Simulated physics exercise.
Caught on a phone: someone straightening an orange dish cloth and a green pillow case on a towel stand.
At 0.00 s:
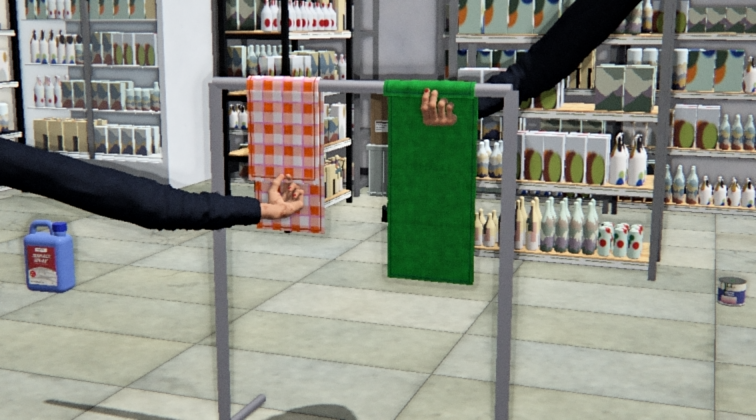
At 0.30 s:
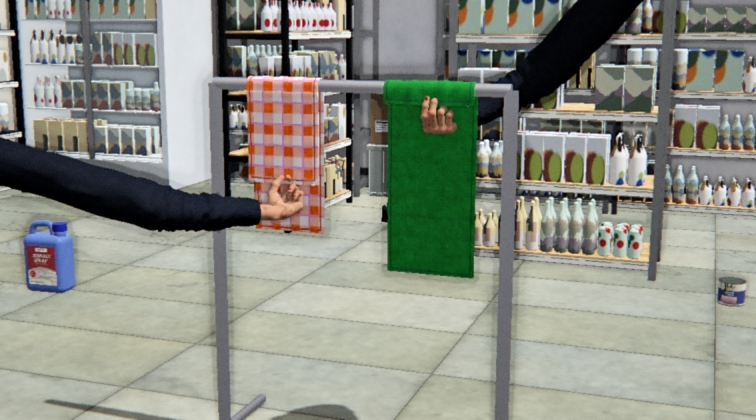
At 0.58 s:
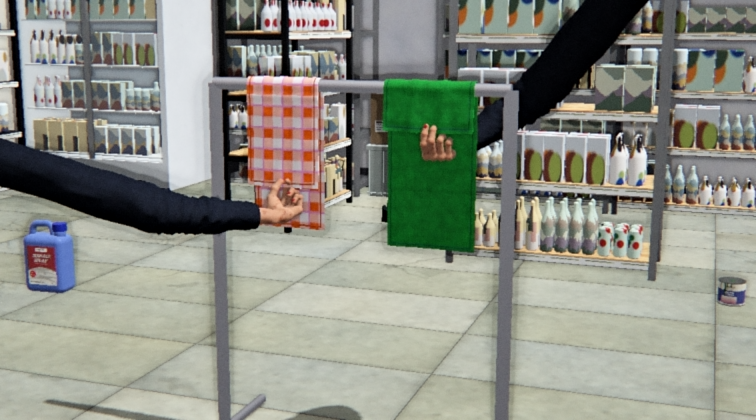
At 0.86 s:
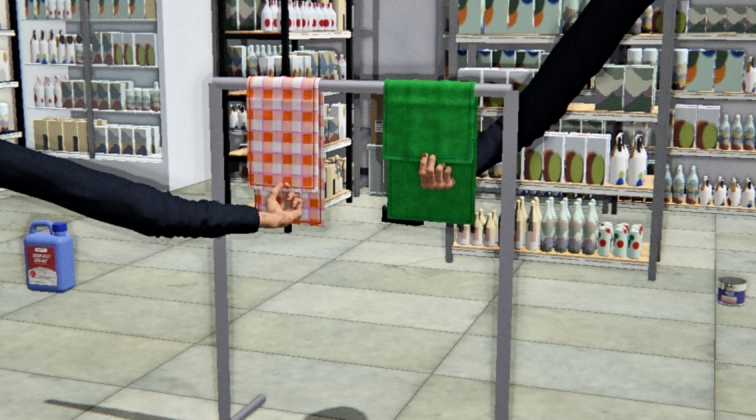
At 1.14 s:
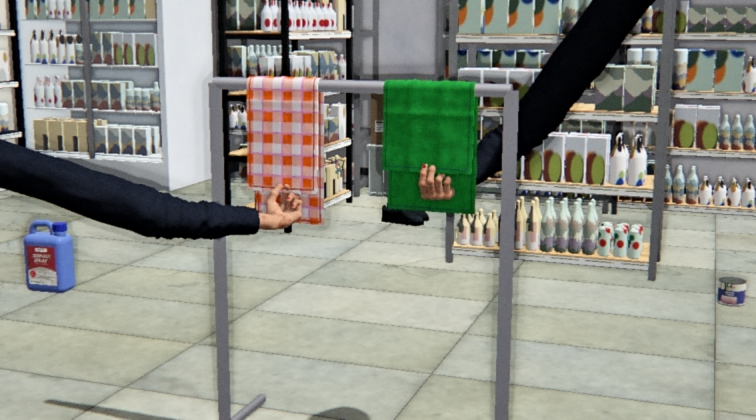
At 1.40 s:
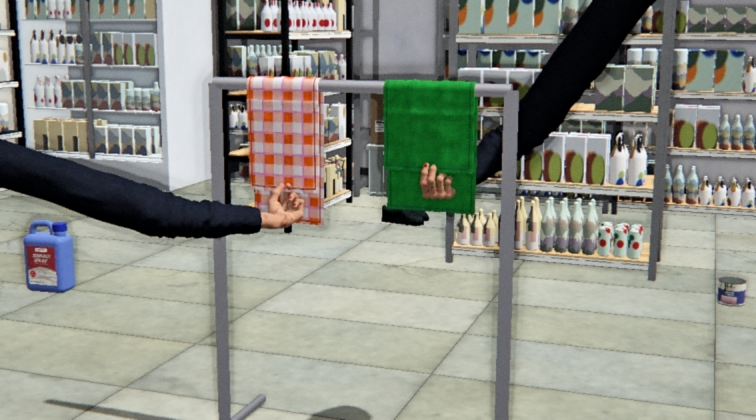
In a shop, one hand drew the front flap of a green cloth down over a rail as its longer back rose, while another hand eased a checked orange cloth down slightly.
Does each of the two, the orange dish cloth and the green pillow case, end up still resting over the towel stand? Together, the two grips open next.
Orange dish cloth: Yes, still over it. Green pillow case: Yes, still over it.
Around 1.96 s, dish cloth at rest on the rail; pillow case at rest on the rail.
Finally, dish cloth at rest on the rail; pillow case at rest on the rail. The orange dish cloth keeps its place and the green pillow case stays on.
